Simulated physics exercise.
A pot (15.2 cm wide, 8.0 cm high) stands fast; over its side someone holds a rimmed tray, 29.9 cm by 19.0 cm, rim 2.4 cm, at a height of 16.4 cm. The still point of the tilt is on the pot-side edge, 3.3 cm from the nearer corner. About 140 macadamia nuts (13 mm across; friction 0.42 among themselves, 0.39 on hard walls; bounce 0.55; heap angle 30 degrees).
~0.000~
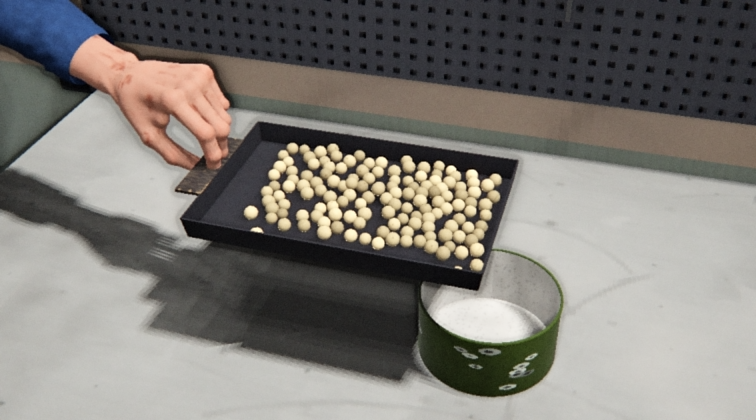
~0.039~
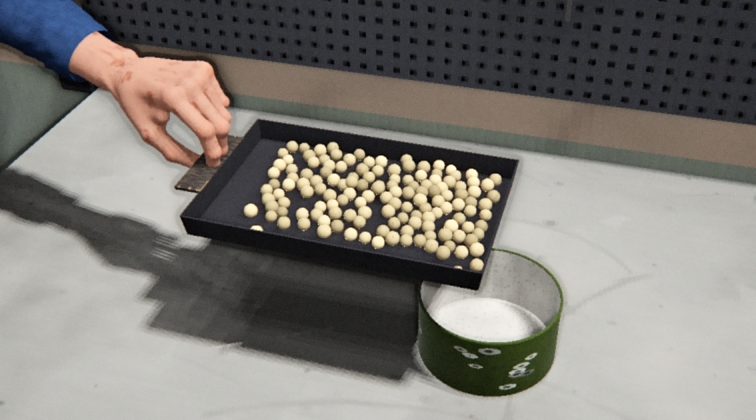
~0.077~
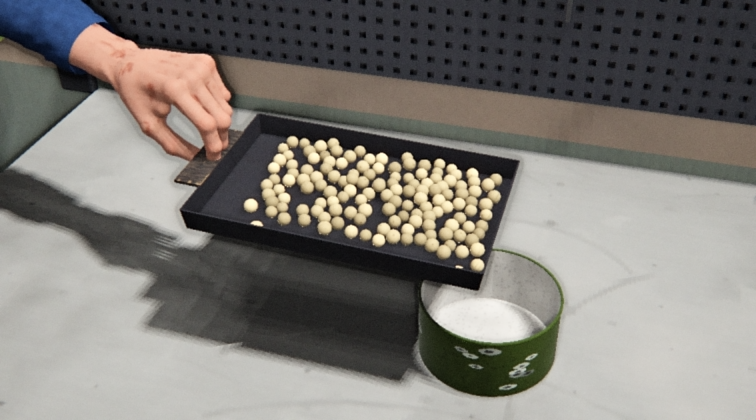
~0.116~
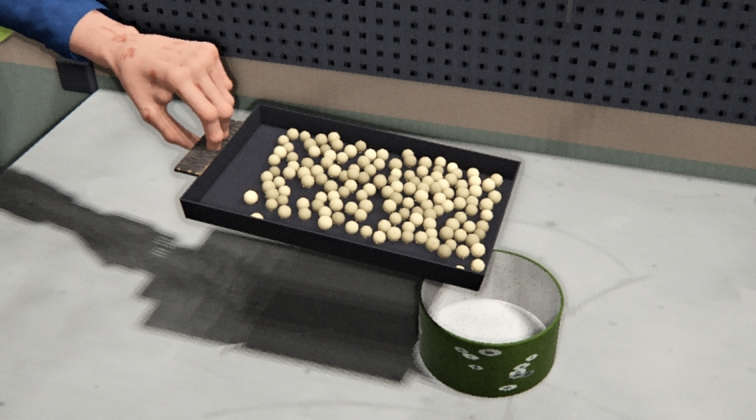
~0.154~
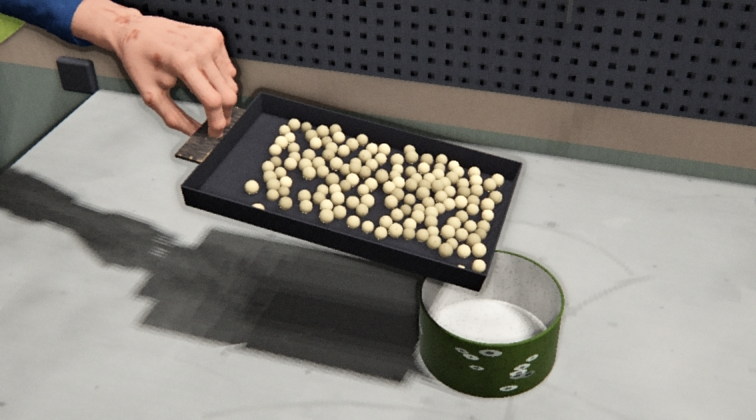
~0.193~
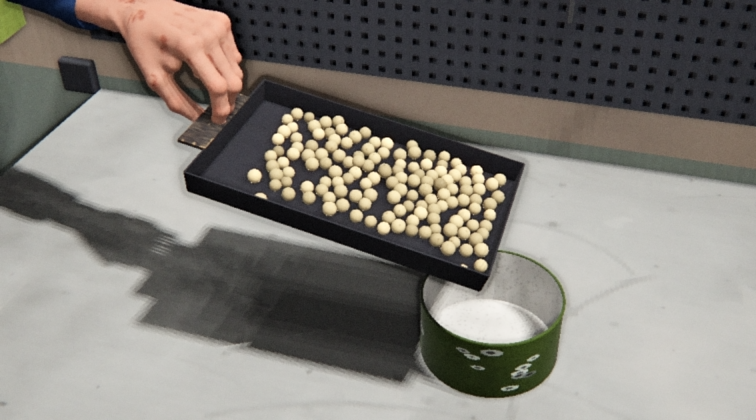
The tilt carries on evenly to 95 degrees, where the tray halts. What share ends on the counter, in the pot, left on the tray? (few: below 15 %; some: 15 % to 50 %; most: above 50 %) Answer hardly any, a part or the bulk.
On the counter: The bulk; in the pot: A part; left on the tray: Hardly any.
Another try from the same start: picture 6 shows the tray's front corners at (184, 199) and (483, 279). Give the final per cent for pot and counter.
Pot 0, counter 100.
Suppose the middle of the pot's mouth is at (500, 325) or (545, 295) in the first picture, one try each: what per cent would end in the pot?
Some 40 and 75 per cent.
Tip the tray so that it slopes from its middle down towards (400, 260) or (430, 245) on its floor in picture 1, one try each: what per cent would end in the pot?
Some 0 and 0 per cent.
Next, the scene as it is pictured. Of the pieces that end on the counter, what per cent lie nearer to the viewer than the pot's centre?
Some 40 per cent.
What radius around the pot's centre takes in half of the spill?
About 20 cm.
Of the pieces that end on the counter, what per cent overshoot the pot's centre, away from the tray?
About 100 per cent.
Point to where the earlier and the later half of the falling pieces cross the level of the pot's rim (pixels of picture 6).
First near (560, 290), later near (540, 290).
After 0.67 s, tilt 51 degrees; the tray holds 100 %, the pot 0 %.
After 0.98 s, tilt 77 degrees; the tray holds 100 %, the pot 0 %.
After 1.40 s, tilt 95 degrees; the tray holds 25 %, the pot 15 %.
In the end, at 2.7 s, counter 65 %, pot 35 %, tray 0 %.
